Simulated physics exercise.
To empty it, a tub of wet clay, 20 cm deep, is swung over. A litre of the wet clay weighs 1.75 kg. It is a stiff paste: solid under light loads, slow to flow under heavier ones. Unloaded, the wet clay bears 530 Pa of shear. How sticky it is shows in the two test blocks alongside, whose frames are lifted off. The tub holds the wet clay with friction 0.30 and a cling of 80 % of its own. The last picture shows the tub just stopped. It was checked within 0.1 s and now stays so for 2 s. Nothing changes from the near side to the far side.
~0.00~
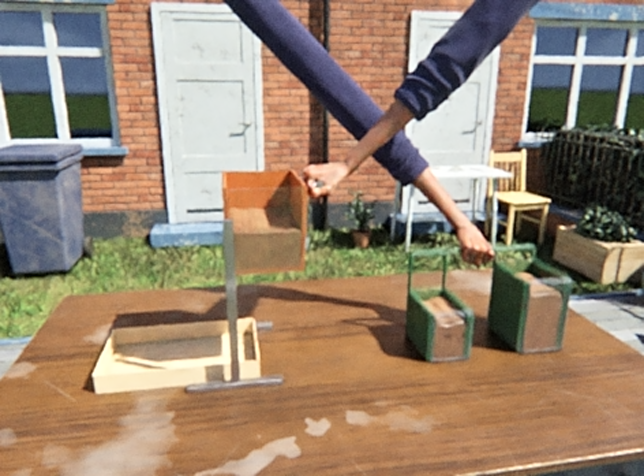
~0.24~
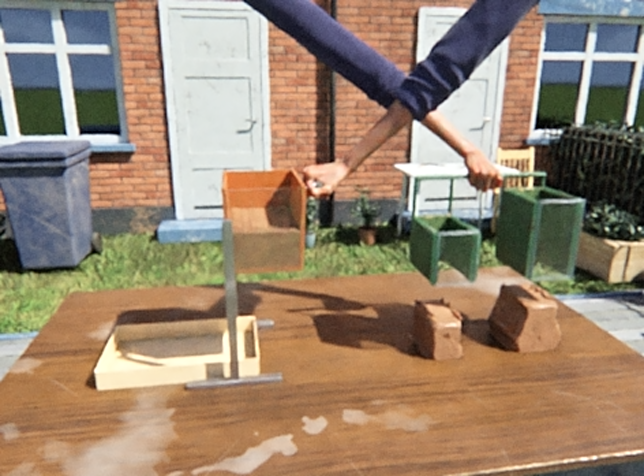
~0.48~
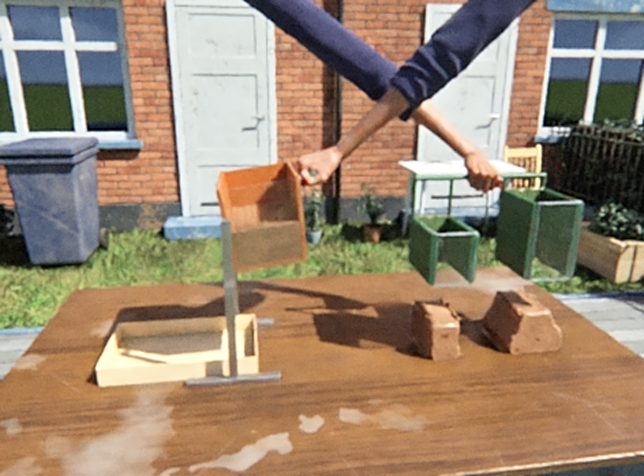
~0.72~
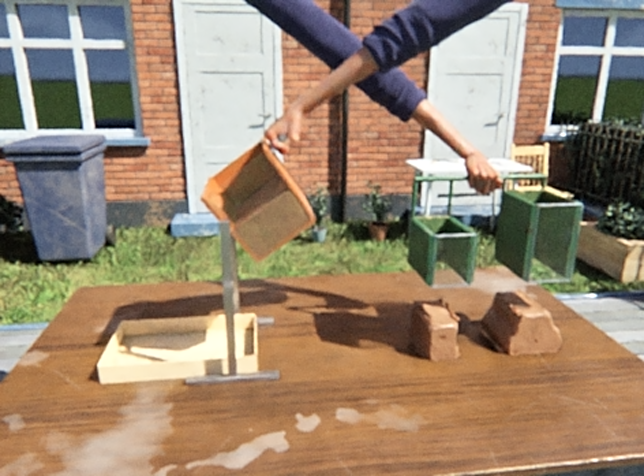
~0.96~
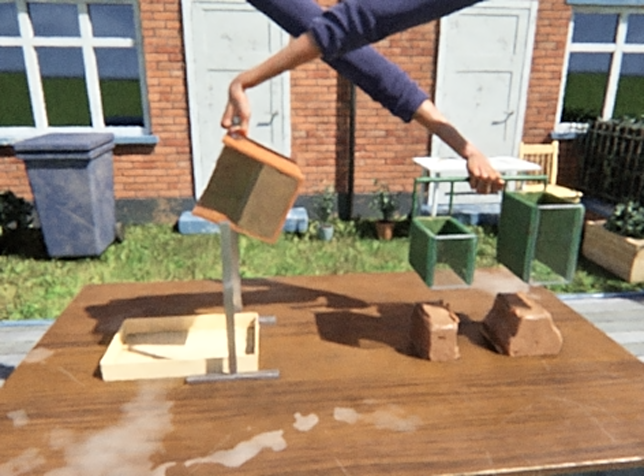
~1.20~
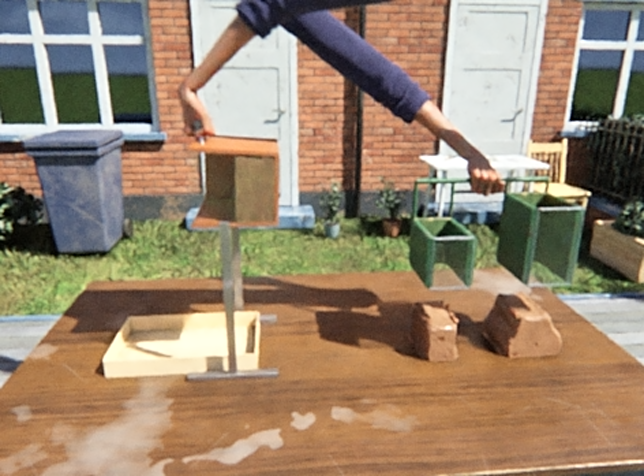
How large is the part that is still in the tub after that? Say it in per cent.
It comes to some 100 %.
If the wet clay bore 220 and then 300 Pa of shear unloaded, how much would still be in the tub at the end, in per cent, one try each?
In turn about 90 %, 100 %.
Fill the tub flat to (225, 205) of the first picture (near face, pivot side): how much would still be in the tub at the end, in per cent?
Then about 100 %.
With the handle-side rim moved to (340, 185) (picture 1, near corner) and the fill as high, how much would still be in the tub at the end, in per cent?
Then about 60 %.
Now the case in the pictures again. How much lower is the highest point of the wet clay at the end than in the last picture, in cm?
About 4 cm.
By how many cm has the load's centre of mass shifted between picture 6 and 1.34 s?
About 1 cm.
By 1.34 s, the tub is at 88 degrees and holds 100 %.
By 1.51 s, the tub is at 88 degrees and holds 100 %.
By 1.68 s, the tub is at 88 degrees and holds 100 %.
By 1.85 s, the tub is at 88 degrees and holds 100 %.
By 3.20 s, at the end, the tub is at 88 degrees and holds 100 %.
